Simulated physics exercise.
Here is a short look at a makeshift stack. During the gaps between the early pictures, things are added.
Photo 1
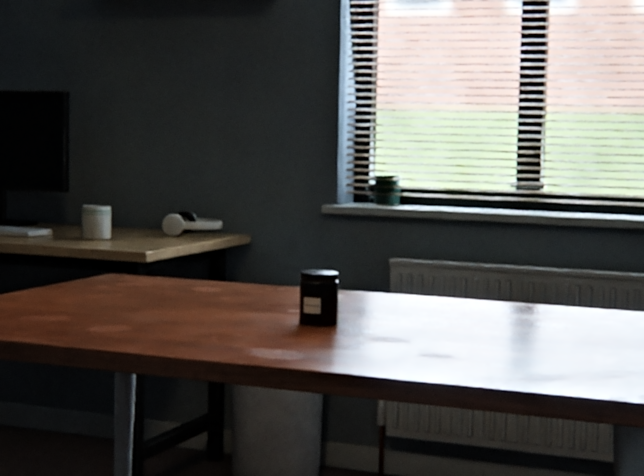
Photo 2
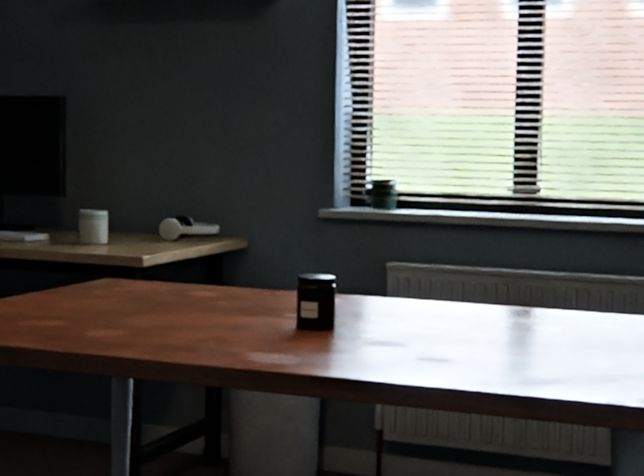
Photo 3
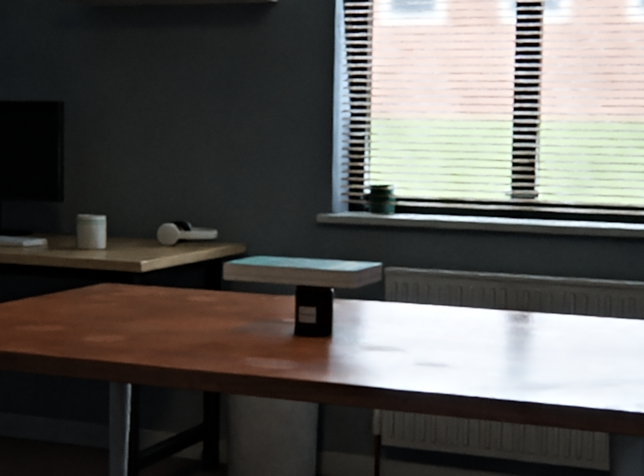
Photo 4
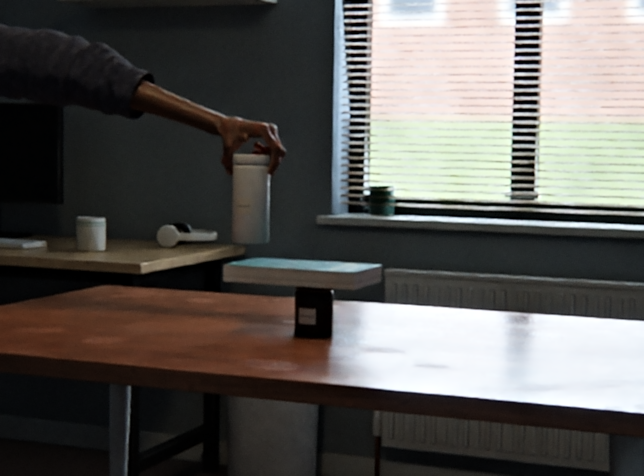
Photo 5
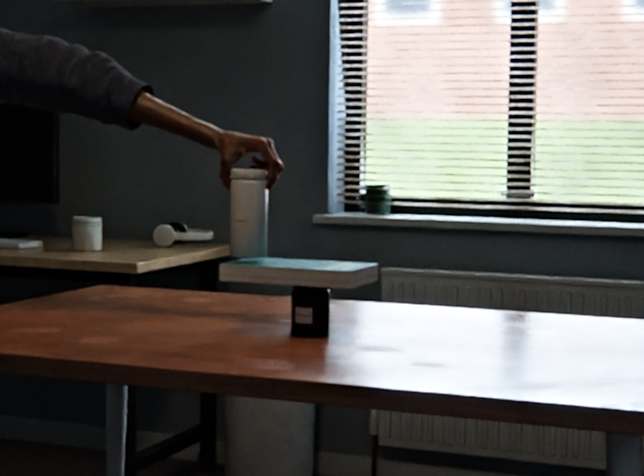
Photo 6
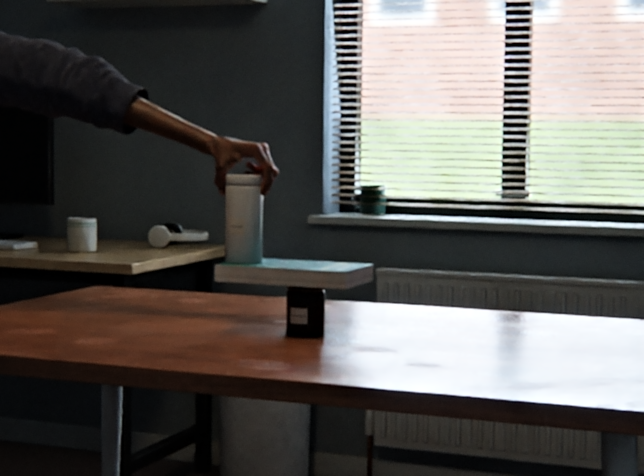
At the start, a small dark jar with a pale label stands alone on a wooden table near a window with blinds. Then a turquoise book lies flat across the top of it. A hand reaches in from the left, holding a white jar from above, and lowers it onto the book's left side.
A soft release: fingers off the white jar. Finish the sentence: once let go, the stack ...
Once let go, the stack falls apart.
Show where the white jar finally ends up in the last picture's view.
About (173, 305).
Then, 0.30 s later than the last frame, white jar now fallen; turquoise book tilted by 42°.
Then, 0.40 s later than the last frame, turquoise book tilted by 58°.
Then, 0.70 s later than the last frame, turquoise book tilted by 33°.
When it is over, fallen, turquoise book and white jar; black jar as before. End places, in pixels of the last picture, white jar near (173, 305). The stack loses its balance.
